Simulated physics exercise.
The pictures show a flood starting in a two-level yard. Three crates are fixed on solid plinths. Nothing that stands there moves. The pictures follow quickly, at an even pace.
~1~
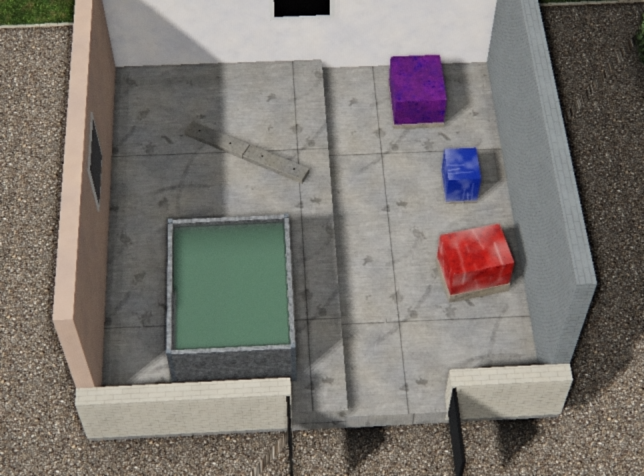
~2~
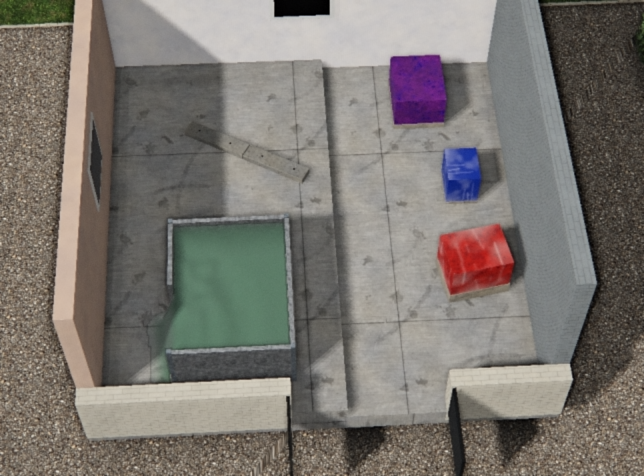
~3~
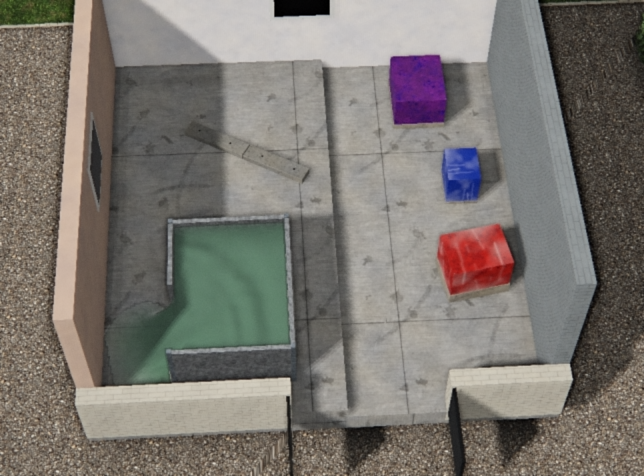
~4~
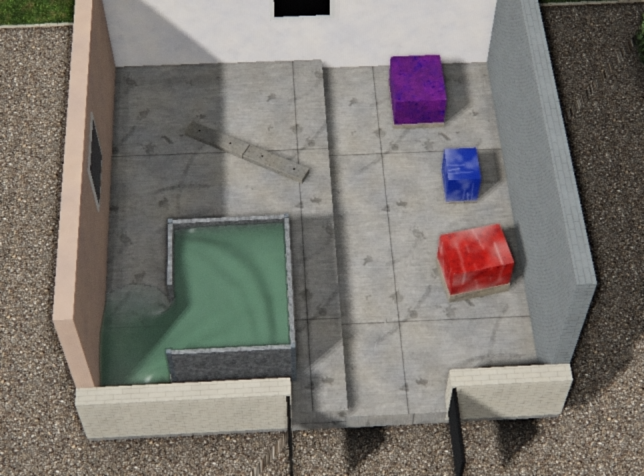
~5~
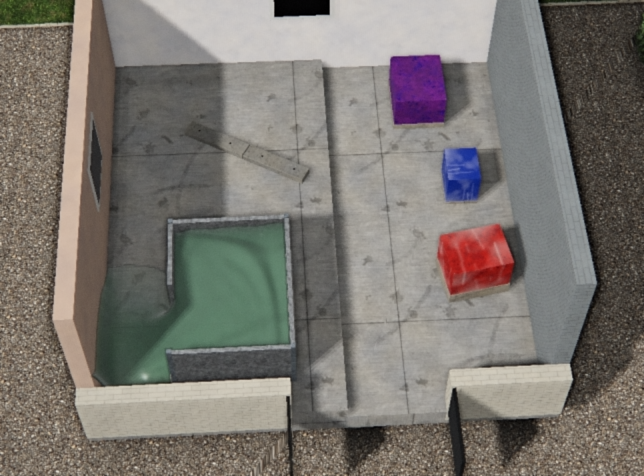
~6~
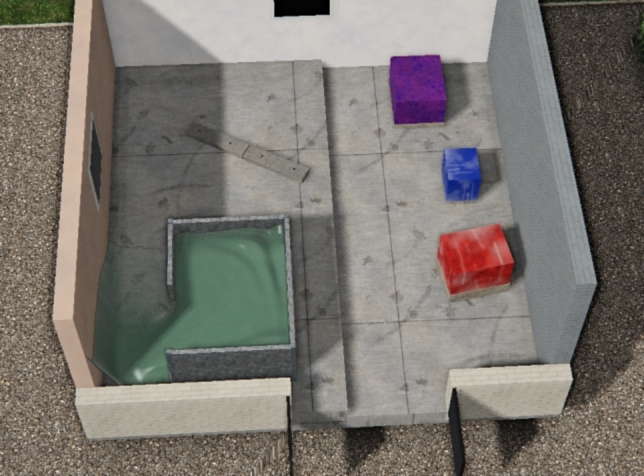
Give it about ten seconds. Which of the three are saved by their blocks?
One by one: The purple crate gets wet; the red crate stays dry; the blue crate gets wet.
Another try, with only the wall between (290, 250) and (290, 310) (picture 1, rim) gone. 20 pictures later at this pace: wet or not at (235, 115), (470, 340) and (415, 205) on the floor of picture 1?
In turn: Clear, awash, wet.
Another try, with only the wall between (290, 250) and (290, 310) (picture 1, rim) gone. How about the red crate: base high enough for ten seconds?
In short: The red one is wetted.
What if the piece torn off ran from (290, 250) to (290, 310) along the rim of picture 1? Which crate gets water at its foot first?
First comes the one in red.
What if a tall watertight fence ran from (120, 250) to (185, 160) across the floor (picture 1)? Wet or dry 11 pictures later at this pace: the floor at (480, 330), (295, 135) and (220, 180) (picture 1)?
In that order: No water, not flooded, covered.
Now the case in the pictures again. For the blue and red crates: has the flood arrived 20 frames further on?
Blue crate no; red crate yes.
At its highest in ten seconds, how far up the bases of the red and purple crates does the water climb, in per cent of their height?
About 80 and 180 per cent.
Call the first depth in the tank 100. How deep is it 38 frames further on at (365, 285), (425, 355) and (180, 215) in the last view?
In turn 2, 2 and 4 in a hundred.
A moment on, water covers 20 % of the floor; the purple crate not reached, the red crate not reached, the blue crate not reached.
Next, water covers 40 % of the floor; the purple crate not reached, the red crate not reached, the blue crate not reached.
Then, water covers 55 % of the floor; the purple crate not reached, the red crate water round its plinth, the blue crate not reached.
Later, water covers 90 % of the floor; the purple crate water round its plinth, the red crate water round its plinth, the blue crate water round its plinth.
In the end, water covers 95 % of the floor; the purple crate was topped, the red crate stayed above the water, the blue crate was topped.
